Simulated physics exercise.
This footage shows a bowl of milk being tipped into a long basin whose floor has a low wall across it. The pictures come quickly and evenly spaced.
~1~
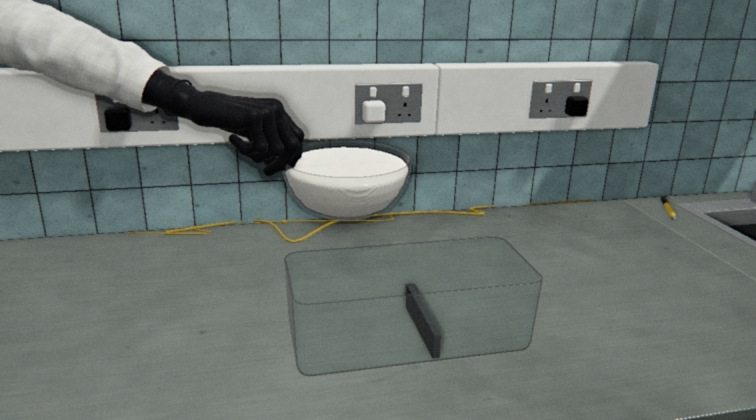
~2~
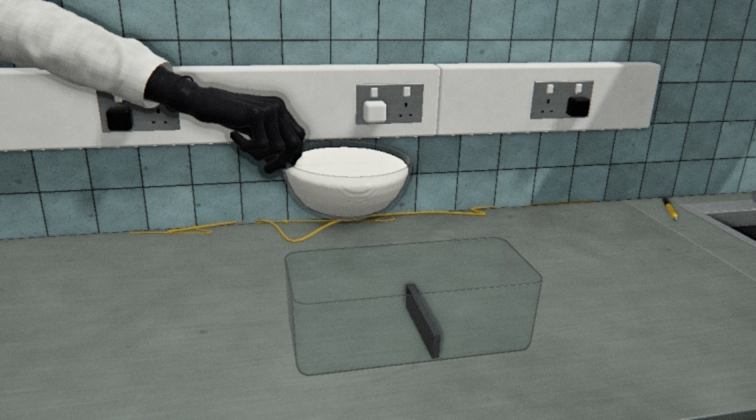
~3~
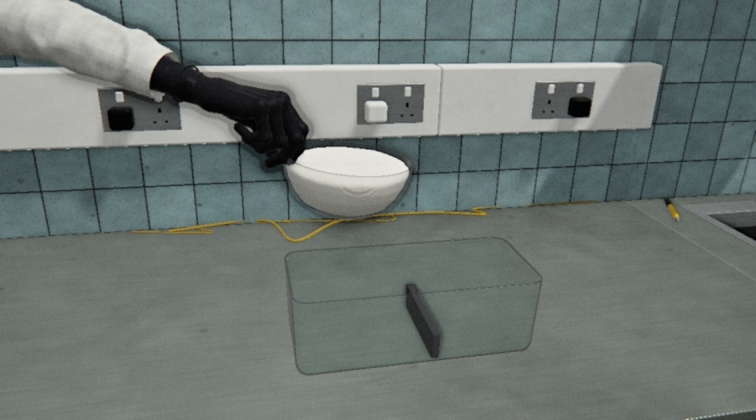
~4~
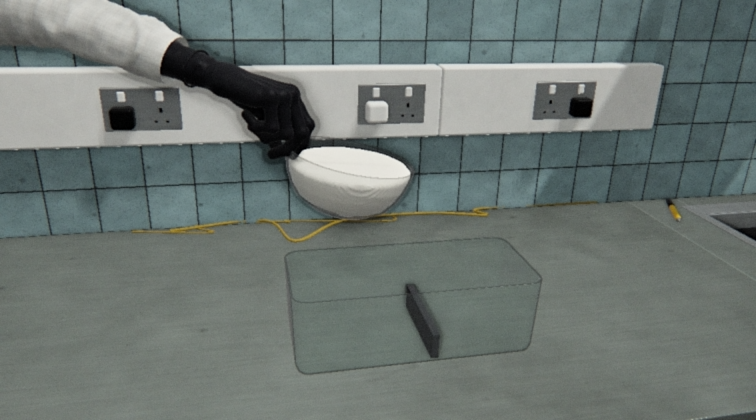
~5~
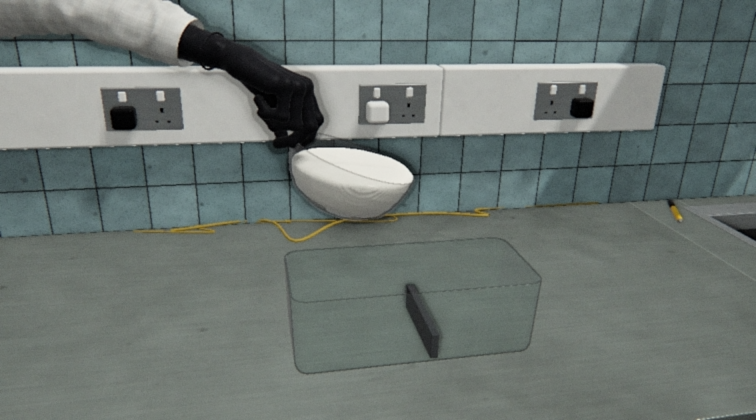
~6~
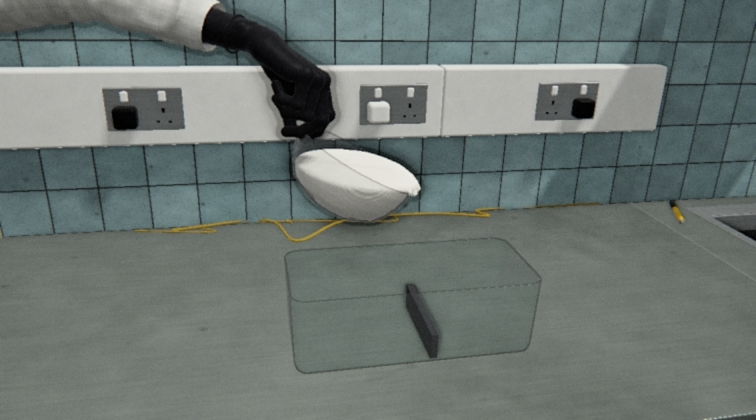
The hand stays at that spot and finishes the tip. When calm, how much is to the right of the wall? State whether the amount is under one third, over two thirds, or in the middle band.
The share right of the wall will be moderate, one third to two thirds.
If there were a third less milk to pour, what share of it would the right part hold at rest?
Near 55 parts in a hundred.
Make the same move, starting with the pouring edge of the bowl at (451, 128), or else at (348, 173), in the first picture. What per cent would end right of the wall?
Roughly 65 % the first time and roughly 20 % the second.
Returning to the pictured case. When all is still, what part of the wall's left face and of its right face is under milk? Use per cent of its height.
The left side sits at 30 per cent and the right side at 60.
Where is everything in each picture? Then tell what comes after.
In the first frame, tilt 0°; pouring edge (409, 155); surface from (284, 167) to (405, 161); the long basin's rim runs from (289, 279) to (523, 258); the wall's top is at (423, 309).
In the second frame, tilt 1°; pouring edge (409, 157); surface from (285, 166) to (405, 162).
In the third frame, tilt 5°; pouring edge (410, 161); surface from (285, 163) to (406, 163).
In the fourth frame, tilt 12°; pouring edge (411, 167); surface from (289, 160) to (407, 165).
In the fifth frame, tilt 20°; pouring edge (411, 176); surface from (291, 160) to (410, 172); 1 per cent is over the edge.
In the sixth frame, tilt 30°; pouring edge (409, 187); surface from (295, 162) to (406, 179); 6 per cent is over the edge.
A moment on, the bowl is tipped on its side and 19 per cent is still to pour, 1 is left of the wall and 36 right of it.
Next, the bowl is tipped on its side and 2 per cent is still to pour, 22 is left of the wall and 65 right of it.
Then the bowl is tipped on its side and 0 per cent is still to pour, 32 is left of the wall and 63 right of it.
Later the bowl is tipped on its side and 0 per cent is still to pour, 37 is left of the wall and 59 right of it.
In the end 41 per cent lies left of the wall, 56 right of it and 4 outside.
